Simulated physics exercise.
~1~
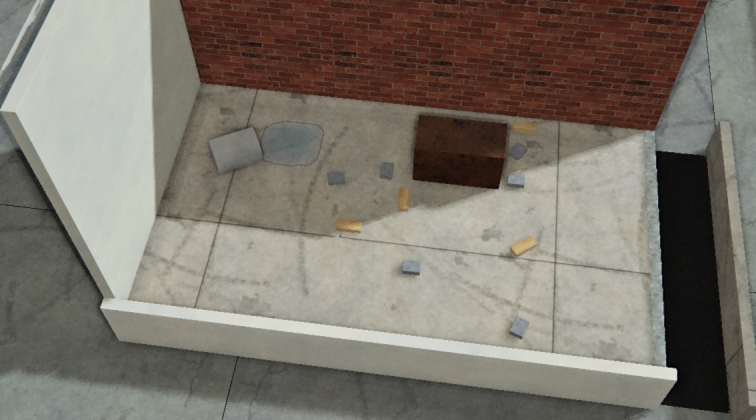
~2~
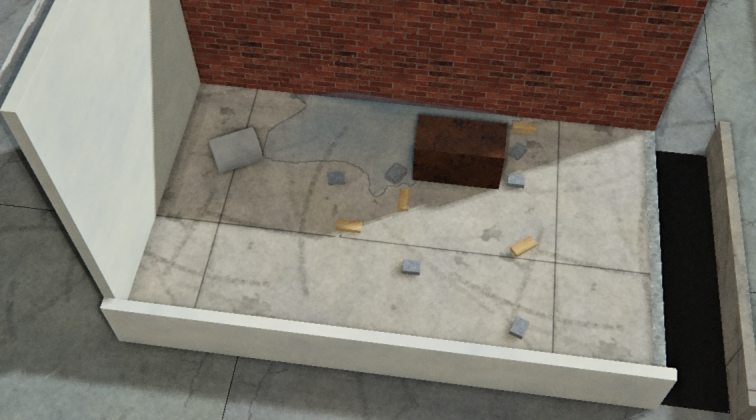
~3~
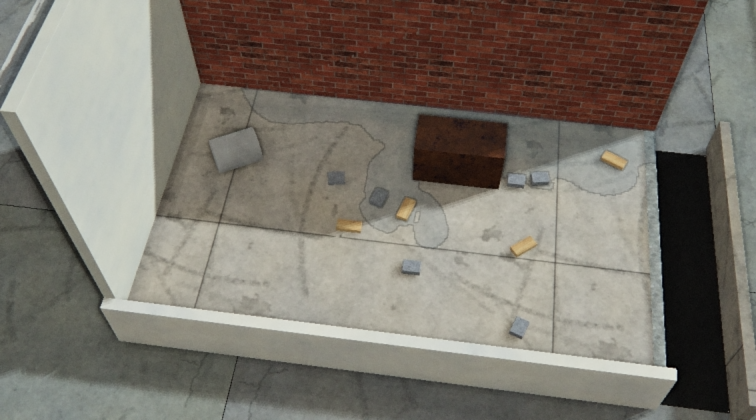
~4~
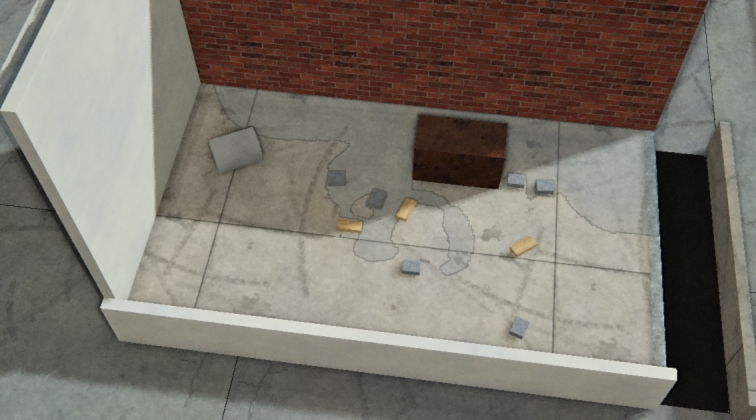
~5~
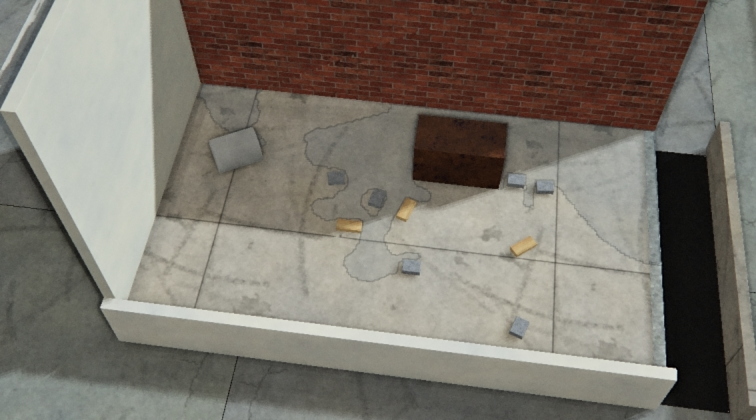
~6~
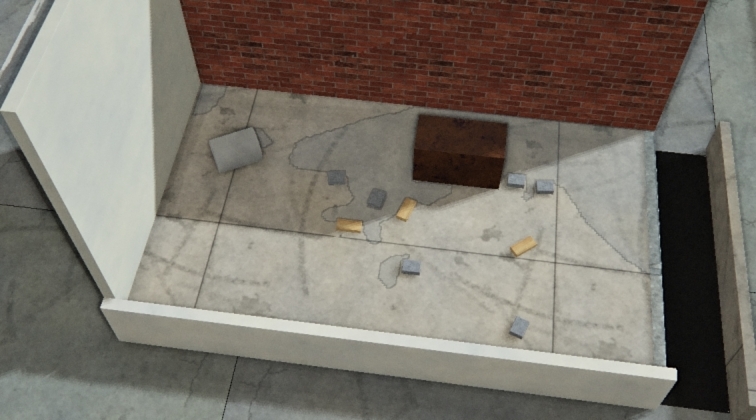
In the video, water spreads from a grey drum lying on a concrete floor, flowing rightward around a brown box and scattered small blocks. A few blocks shift slightly, one yellow block slides right and disappears at the dark opening, and the rest sit still as the water thins.
